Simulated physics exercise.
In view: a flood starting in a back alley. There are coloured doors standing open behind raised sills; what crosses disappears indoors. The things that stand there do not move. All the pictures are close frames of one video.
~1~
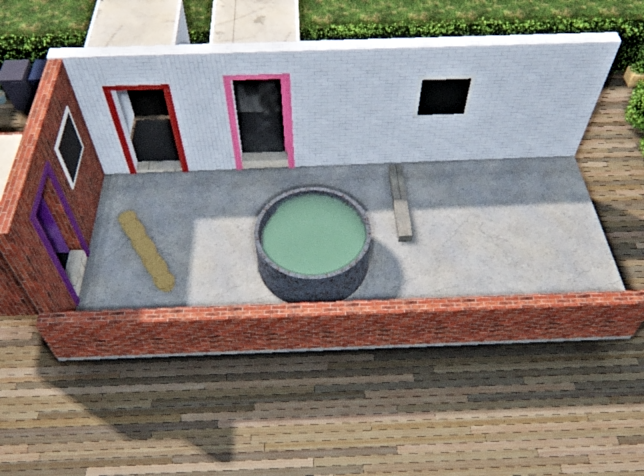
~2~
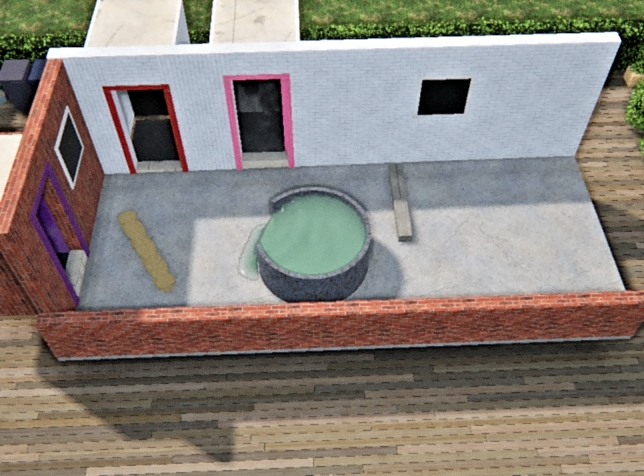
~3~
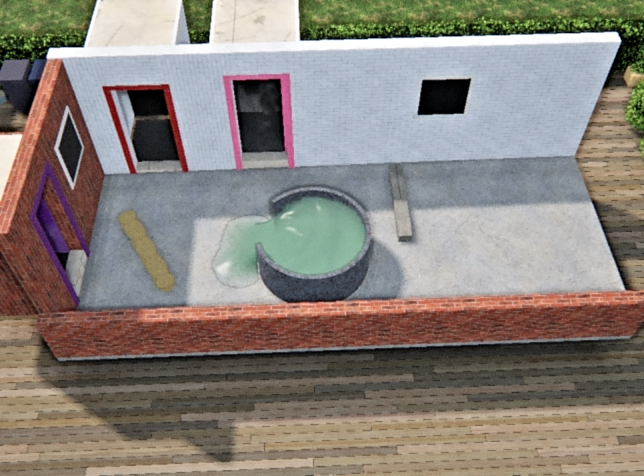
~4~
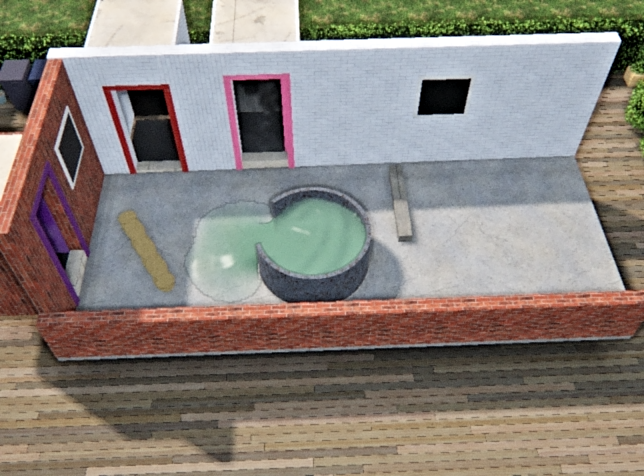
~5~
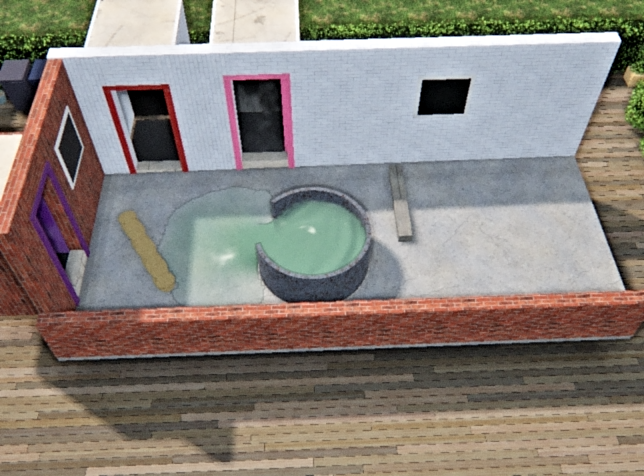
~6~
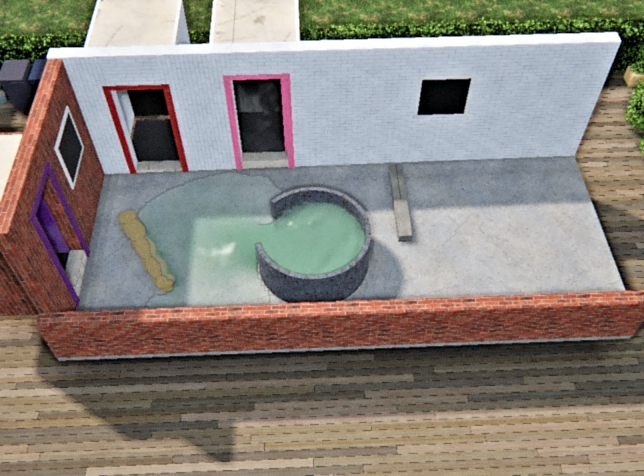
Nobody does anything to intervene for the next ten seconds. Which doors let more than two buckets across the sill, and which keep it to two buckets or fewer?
The pink door keeps it to two or fewer. The purple door keeps it to two or fewer. The red door lets more than two across.
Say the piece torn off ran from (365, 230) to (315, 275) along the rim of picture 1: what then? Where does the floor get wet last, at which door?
I'd say the one in pink.
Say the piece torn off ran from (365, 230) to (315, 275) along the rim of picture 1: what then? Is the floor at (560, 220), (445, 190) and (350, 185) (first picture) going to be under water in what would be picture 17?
Soaked, untouched, untouched.
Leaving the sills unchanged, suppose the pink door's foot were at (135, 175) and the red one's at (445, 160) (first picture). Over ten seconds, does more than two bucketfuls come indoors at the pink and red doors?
Result - the pink door exceeds the limit while the red door stays within limits.
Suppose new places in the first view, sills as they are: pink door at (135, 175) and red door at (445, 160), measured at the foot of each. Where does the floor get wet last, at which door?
The red one.
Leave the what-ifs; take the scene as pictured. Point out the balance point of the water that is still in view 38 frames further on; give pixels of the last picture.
I'd point to (207, 253).
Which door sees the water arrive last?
The purple-painted one.
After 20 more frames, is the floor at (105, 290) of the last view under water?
Submerged.
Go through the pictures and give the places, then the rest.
In the first frame, still water in the round pool at (313, 234).
In the second frame, water pours out at (263, 242) and has run to a hidden place.
In the third frame, water pours out at (263, 244) and has run to (235, 222).
In the fourth frame, water pours out at (263, 245) and has run to (206, 218).
In the fifth frame, water pours out at (263, 245) and has run to (174, 217).
In the sixth frame, water pours out at (263, 244) and has run to (142, 216).
A moment on, water covers 30 % of the floor; the pink door wet at the sill, nothing in, the purple door not reached, the red door under two buckets in.
Next, water covers 35 % of the floor; the pink door wet at the sill, nothing in, the purple door wet at the sill, nothing in, the red door over two buckets in.
Then, water covers 40 % of the floor; the pink door wet at the sill, nothing in, the purple door wet at the sill, nothing in, the red door far over two buckets in.
Later, water covers 55 % of the floor; the pink door wet at the sill, nothing in, the purple door under two buckets in, the red door far over two buckets in.
In the end, water covers 75 % of the floor; the pink door wet at the sill, nothing in, the purple door under two buckets in, the red door far over two buckets in.
